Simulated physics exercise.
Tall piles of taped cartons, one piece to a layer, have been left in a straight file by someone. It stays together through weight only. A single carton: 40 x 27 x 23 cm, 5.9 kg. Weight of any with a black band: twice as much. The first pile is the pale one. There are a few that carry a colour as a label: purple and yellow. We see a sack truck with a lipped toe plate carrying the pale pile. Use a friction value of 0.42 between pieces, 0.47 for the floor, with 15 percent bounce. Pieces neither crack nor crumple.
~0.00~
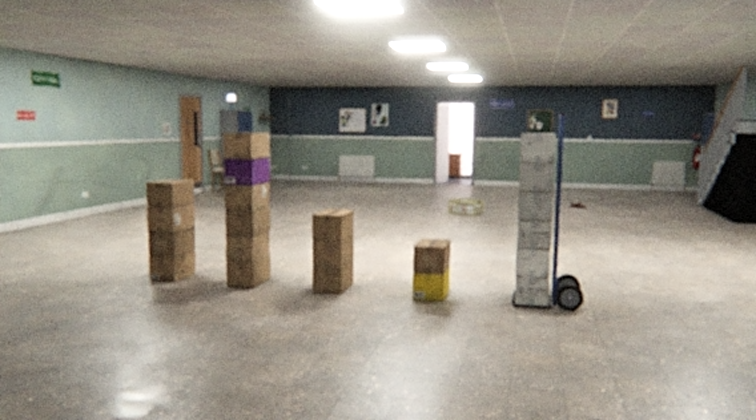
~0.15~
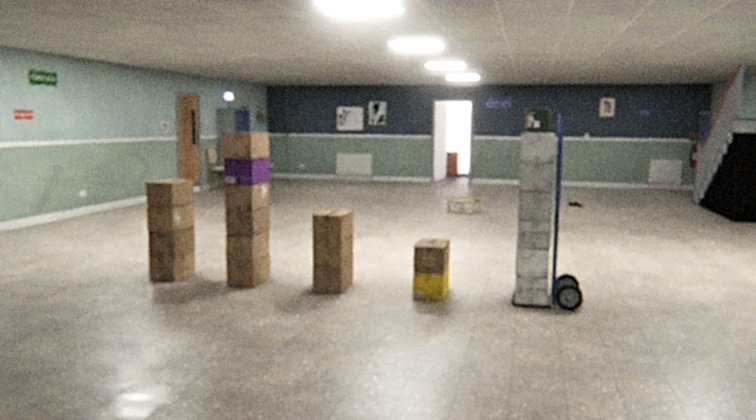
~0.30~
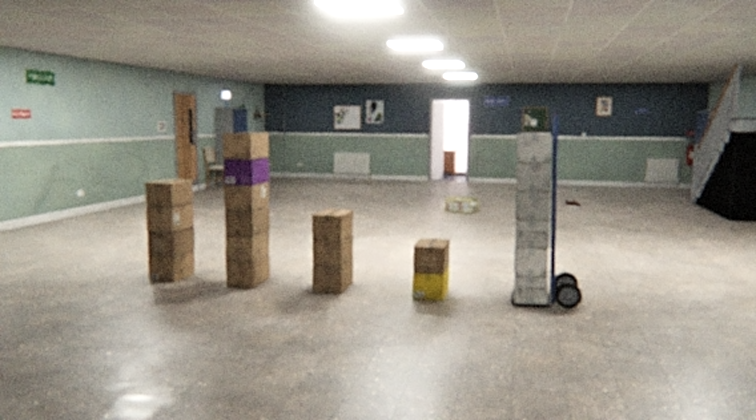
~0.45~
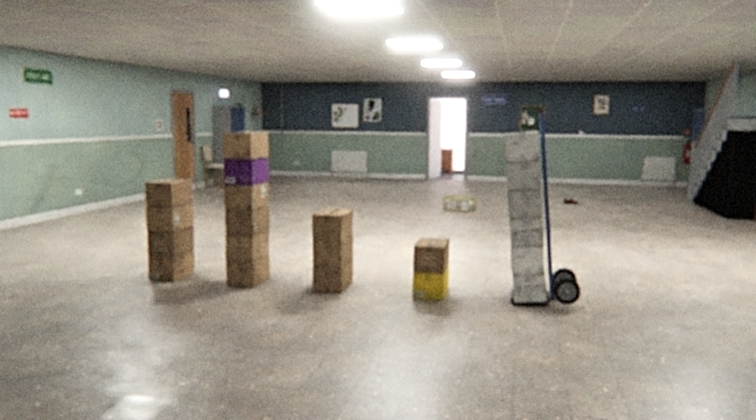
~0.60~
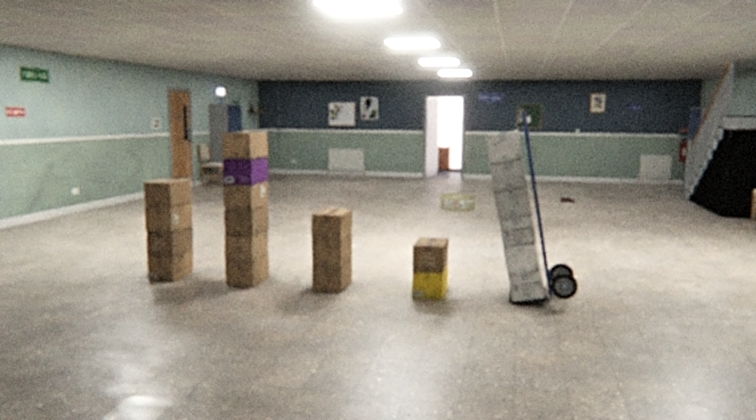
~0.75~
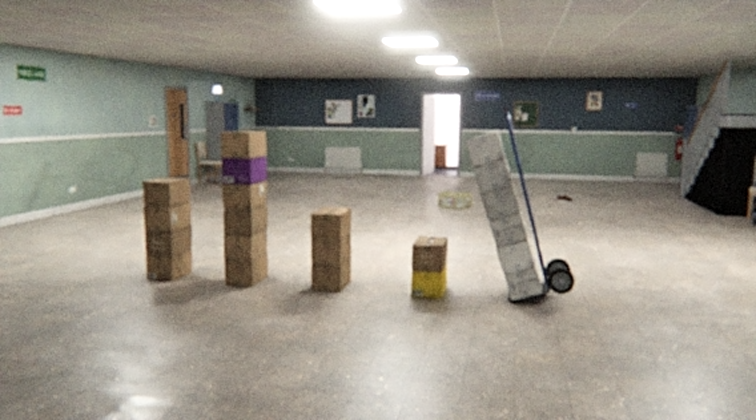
Sack truck with a tall pale pile of cartons standing upright, then tilting left toward still brown stacks in a large hall.
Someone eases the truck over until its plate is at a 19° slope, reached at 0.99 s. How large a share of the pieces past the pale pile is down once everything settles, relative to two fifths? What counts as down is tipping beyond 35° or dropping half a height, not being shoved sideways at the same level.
The share down is smaller than two fifths.
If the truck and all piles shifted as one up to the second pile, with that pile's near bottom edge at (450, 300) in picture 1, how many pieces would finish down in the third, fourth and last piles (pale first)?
That would give third 0, fourth 0 and last 0.
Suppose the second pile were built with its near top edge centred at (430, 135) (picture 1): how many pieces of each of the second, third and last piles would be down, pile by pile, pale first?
Pile by pile that makes second 6, third 2, last 4.
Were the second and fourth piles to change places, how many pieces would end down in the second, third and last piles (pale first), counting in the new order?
Down tally in the new order: Second = 6, third = 2, last = 0.
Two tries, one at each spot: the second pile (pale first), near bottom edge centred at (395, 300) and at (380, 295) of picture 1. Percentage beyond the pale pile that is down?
I'd say close to 10 percent, then close to 10 percent.
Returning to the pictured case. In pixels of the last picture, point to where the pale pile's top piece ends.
(356, 275).
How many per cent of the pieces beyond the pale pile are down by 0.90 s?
By then, 0 per cent.
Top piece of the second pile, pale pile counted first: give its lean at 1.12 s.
I'd say it's at some 0° by then.
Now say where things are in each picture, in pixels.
In the first picture (pixels give the middle of a visible side; the camera moves round a little), truck frame (561, 154) 0° forward; purple carton (238, 172); yellow carton (428, 287); none of the others has stirred.
The second picture shows truck frame (560, 154) 0° forward; purple carton (238, 172).
The third picture shows truck frame (556, 154) 2° forward; purple carton (238, 173).
The fourth picture shows truck frame (544, 151) 6° forward, top of the pale pile leaning 5°; purple carton (238, 172); none of the others has stirred.
The fifth picture shows truck frame (529, 149) 11° forward, top of the pale pile leaning 11°; purple carton (237, 172); none of the others has stirred.
The sixth picture shows truck frame (515, 148) 15° forward, top of the pale pile leaning 18°; purple carton (236, 172); yellow carton (427, 285); none of the others has stirred.
After 0.90 s, 0 of the pale pile down; none of the 15 other cartons down.
After 1.12 s, 6 of the pale pile down; none of the 15 other cartons down.
After 1.38 s, 6 of the pale pile down; none of the 15 other cartons down, 2 disturbed.
After 1.74 s, 6 of the pale pile down; 2 of the 15 other cartons down.
In the end (2.5 s), 6 of the pale pile down; 2 of the 15 other cartons down; yellow carton unmoved; purple carton unmoved. That is 13 per cent. From the last view, middles, yellow carton near (428, 279), purple carton near (244, 170).
